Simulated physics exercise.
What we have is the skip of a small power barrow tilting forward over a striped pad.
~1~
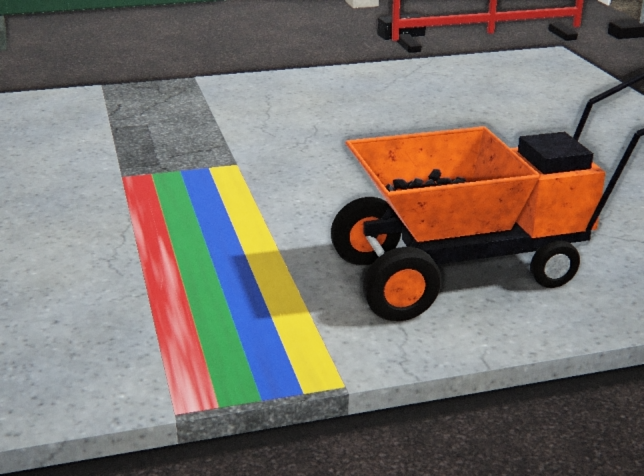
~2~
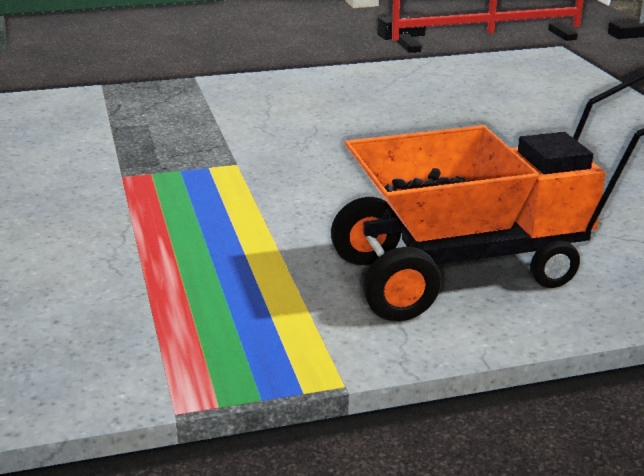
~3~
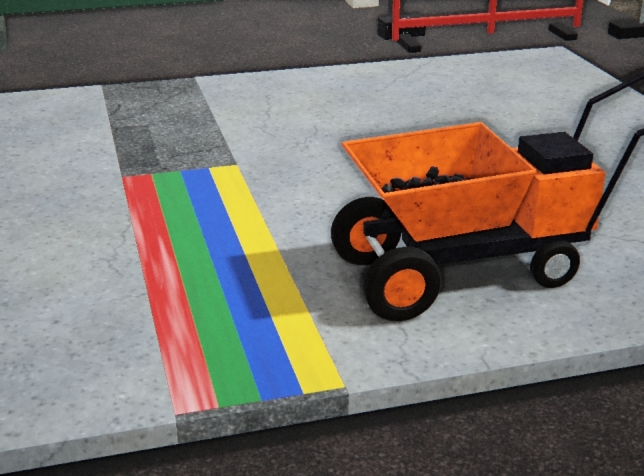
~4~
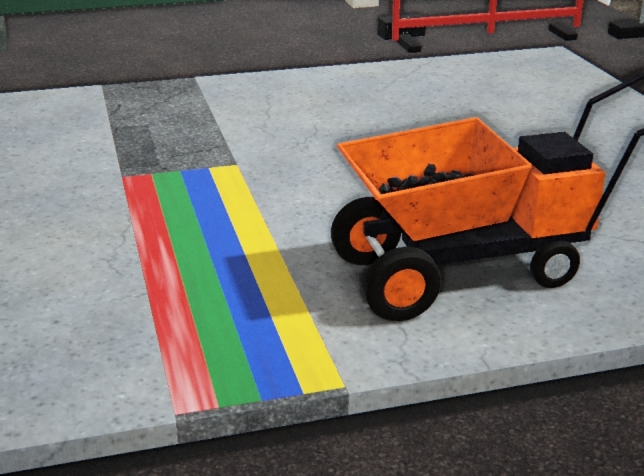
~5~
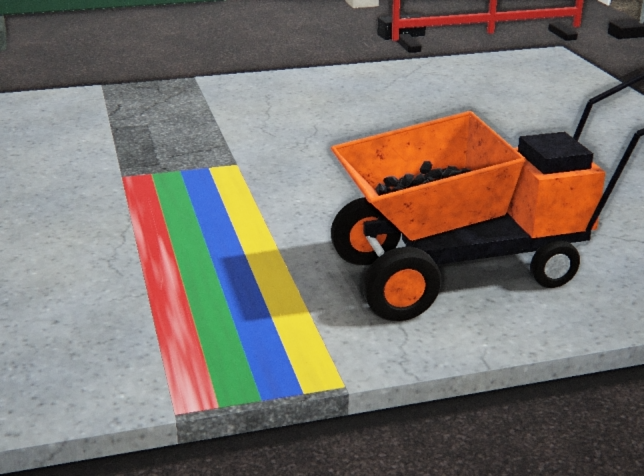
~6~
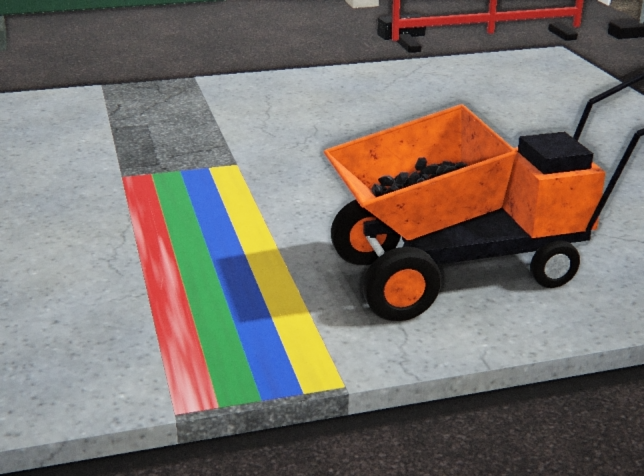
The footage shows an orange power barrow holding dark lumps beside a pad striped red, green, blue and yellow; its skip sits level at first, then tilts slightly forward to the left while the wheels stay still.
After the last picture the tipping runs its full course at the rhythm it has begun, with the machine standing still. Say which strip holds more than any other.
The heap favours the blue strip.
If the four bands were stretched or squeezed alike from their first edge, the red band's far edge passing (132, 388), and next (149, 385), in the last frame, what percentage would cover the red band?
First some 0, then 0 per cent.
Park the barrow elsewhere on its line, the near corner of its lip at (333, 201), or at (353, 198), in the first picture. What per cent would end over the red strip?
First some 20, then 10 per cent.
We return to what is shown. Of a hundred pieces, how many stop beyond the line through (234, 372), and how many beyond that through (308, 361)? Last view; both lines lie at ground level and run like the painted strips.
Near 10 % and 70 %.
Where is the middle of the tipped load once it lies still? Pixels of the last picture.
Near (252, 300).
Soon, skip tipped well over; all in the skip.
A while on, skip tipped steeply; all in the skip.
Towards the end, skip tipped right over; about half in the skip; a small part over the yellow strip; about a quarter over the blue strip; a small part over the green strip.
Finally, skip tipped right over; about a quarter in the skip; about a quarter over the yellow strip; about a third over the blue strip; a small part over the green strip; a stray few over the red strip; a stray few off the paint.
